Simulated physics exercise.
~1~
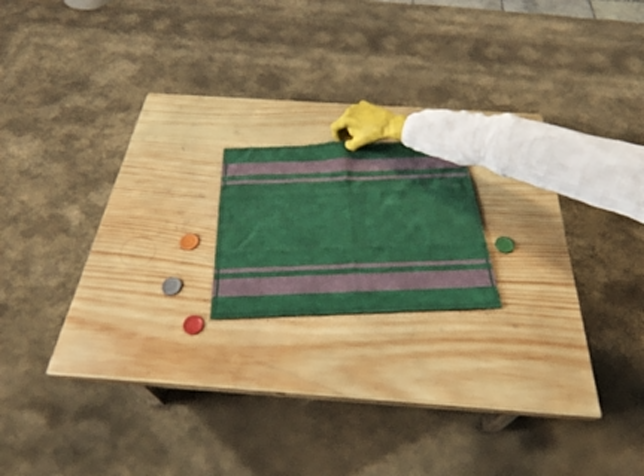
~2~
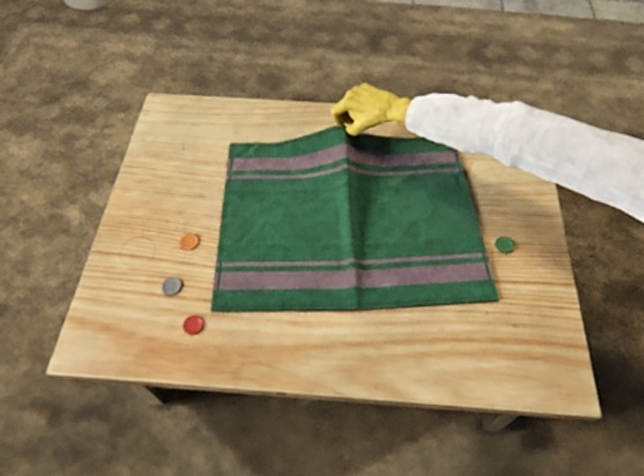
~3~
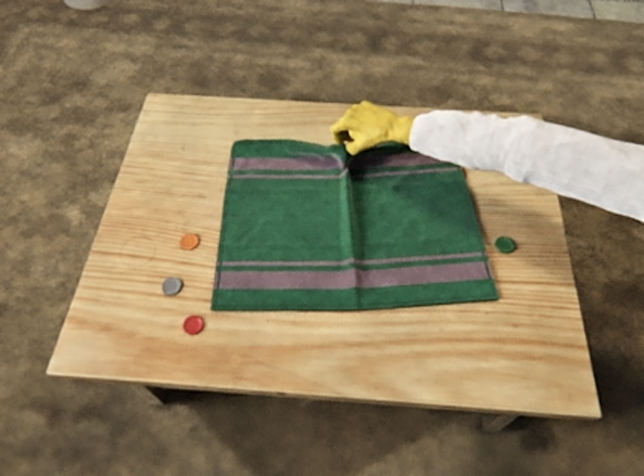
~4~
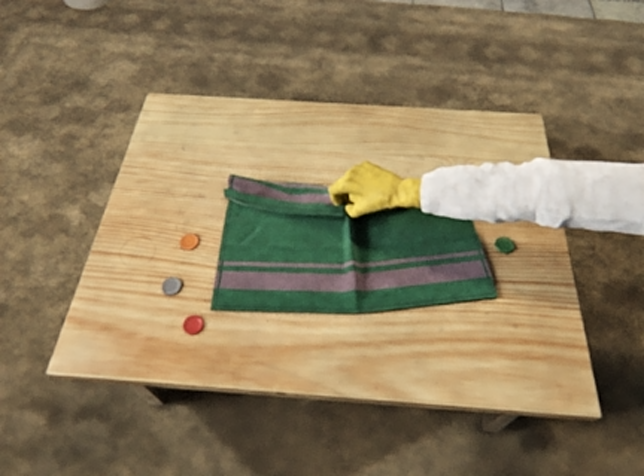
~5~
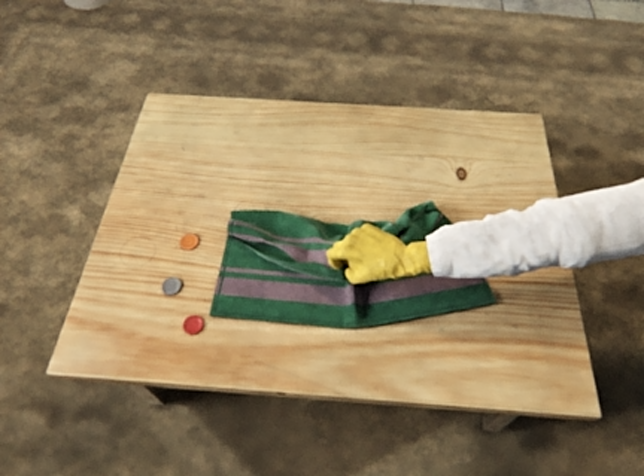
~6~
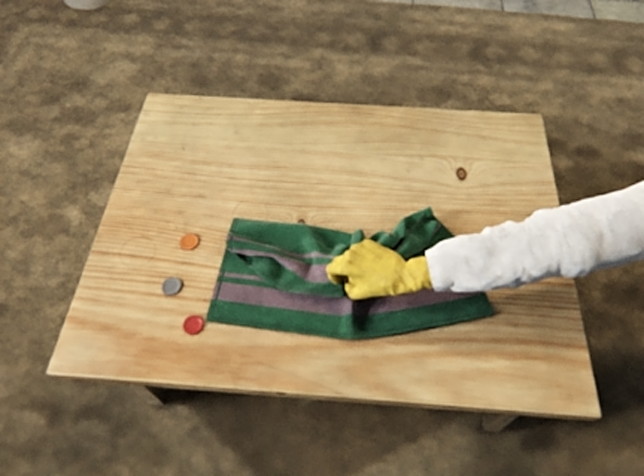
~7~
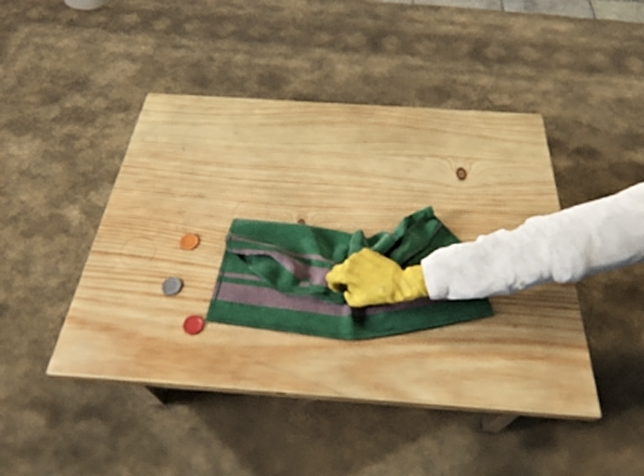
A green tea towel with mauve stripes lies spread on a pale wooden table, seen from above at an angle, with an orange button, a grey cap and a red badge to its left and a green cap to its right. A yellow-gloved hand in a white sleeve grips its far edge and raises it slightly, creasing the middle. The hand then draws that edge toward the near side, folding the cloth over itself, while the sleeve comes to hide the green cap. The towel ends rumpled in a shallow strip, the hand still on it and the three left-hand pieces uncovered.
